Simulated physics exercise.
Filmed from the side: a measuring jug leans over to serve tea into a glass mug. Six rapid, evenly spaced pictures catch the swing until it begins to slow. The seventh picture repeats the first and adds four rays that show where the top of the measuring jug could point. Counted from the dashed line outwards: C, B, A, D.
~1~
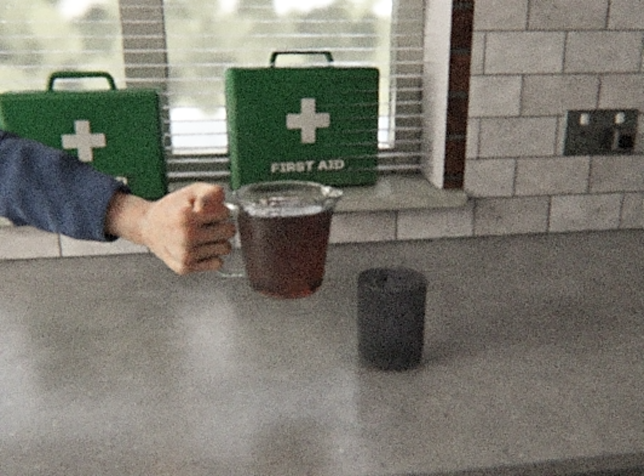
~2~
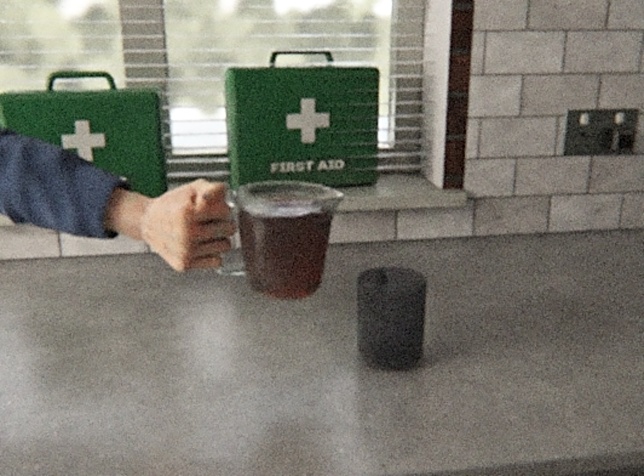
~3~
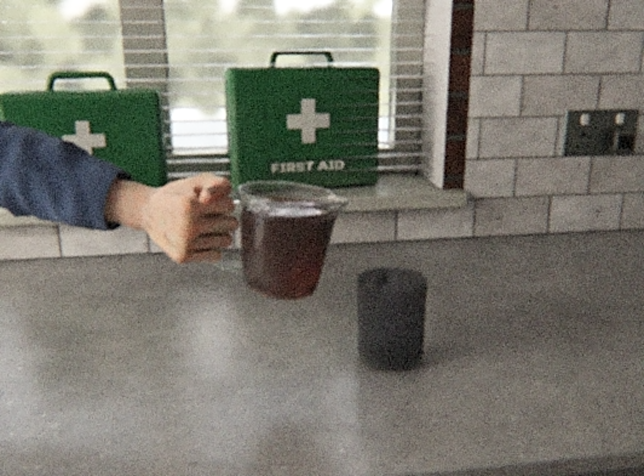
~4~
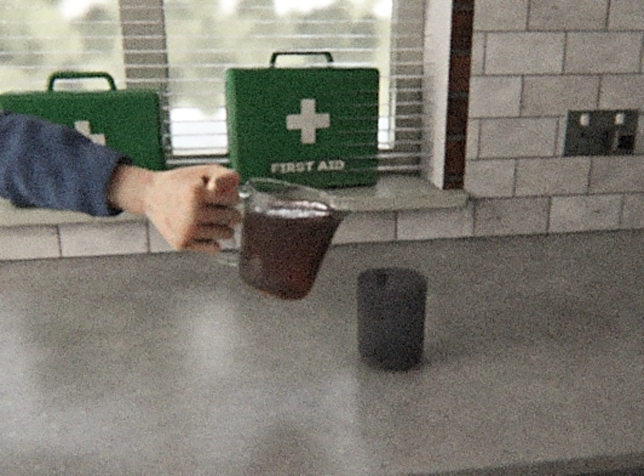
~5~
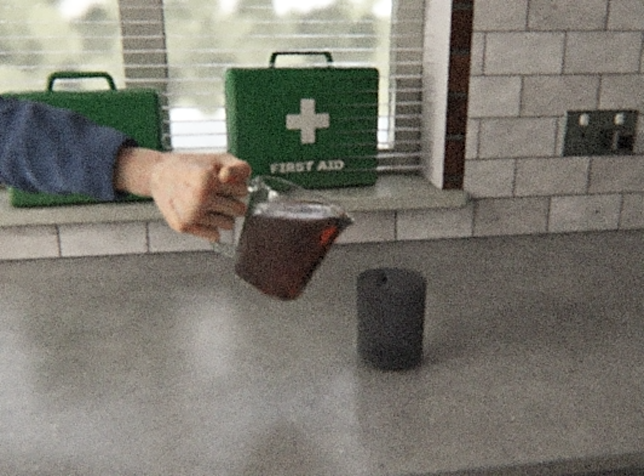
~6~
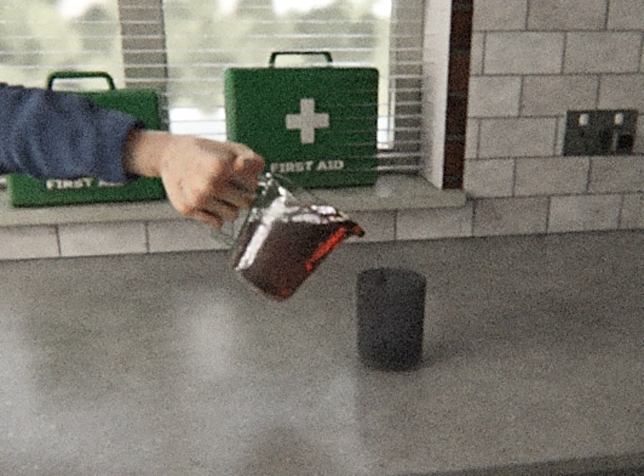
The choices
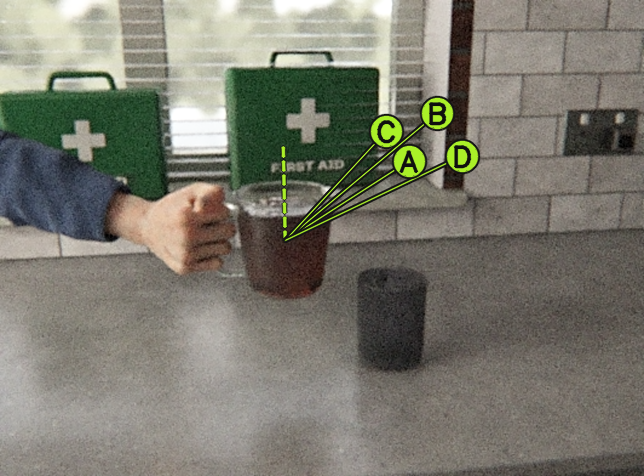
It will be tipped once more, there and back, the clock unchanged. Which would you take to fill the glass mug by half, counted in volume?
B works best here.
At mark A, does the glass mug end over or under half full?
Over.
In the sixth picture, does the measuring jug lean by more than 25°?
Yes, it does.
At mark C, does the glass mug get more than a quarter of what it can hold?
Yes.
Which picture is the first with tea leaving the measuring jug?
In picture 6.
In lime, A at (394, 169); B at (424, 123); C at (374, 144); D at (446, 163).
With A, the glass mug ends with about 64 % of what it can hold.
With B, the glass mug ends with about 50 % of what it can hold.
With C, the glass mug ends with about 36 % of what it can hold.
With D, the glass mug ends with about 77 % of what it can hold; 4 % of the tea is spilt.
